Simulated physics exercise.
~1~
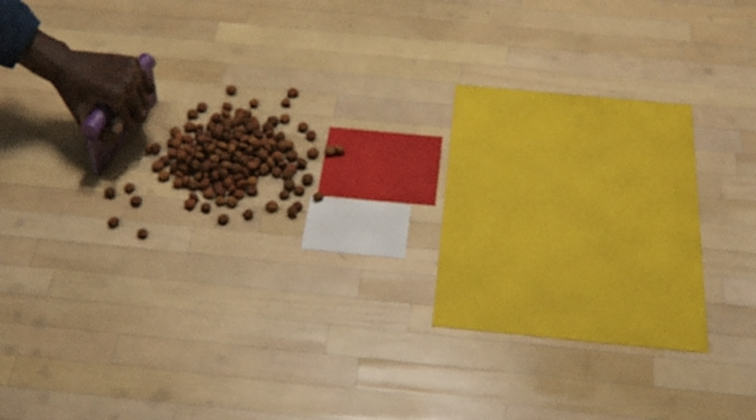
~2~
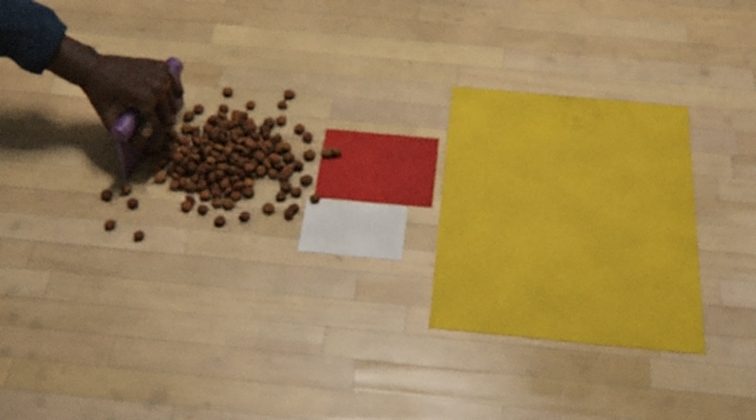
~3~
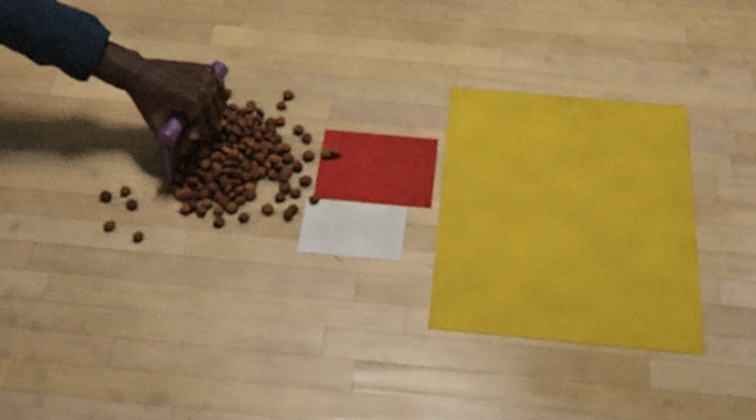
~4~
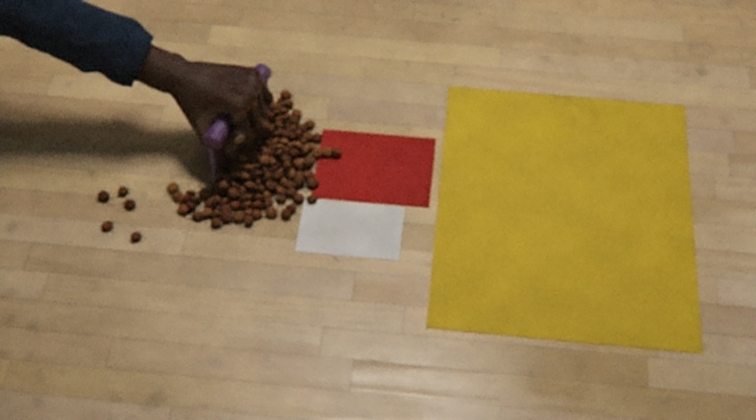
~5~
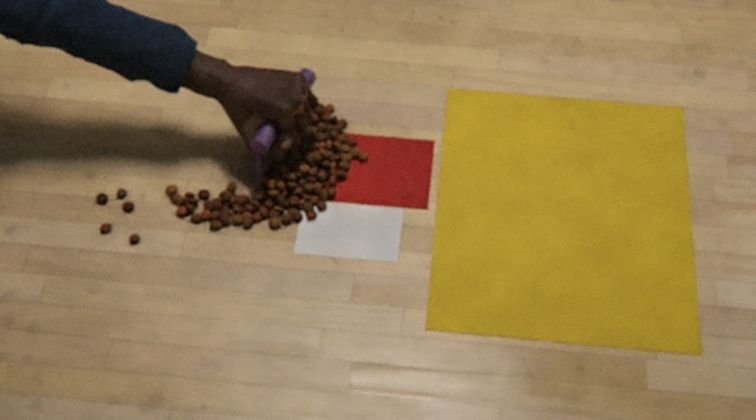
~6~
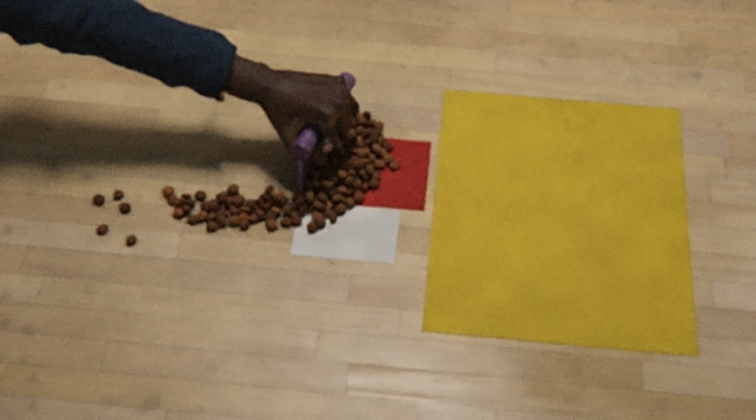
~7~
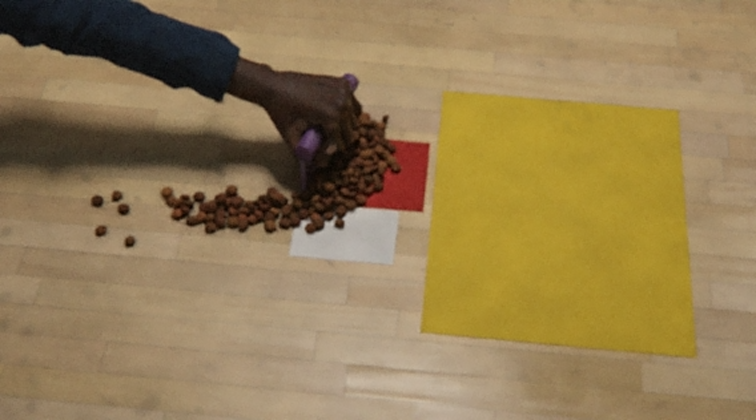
On a light wooden floor, a hand pushed a purple scraper rightward through a pile of brown kibble, spreading it over much of the red mat and a little of the white one, then stopped short of the yellow mat, leaving pieces trailing behind.
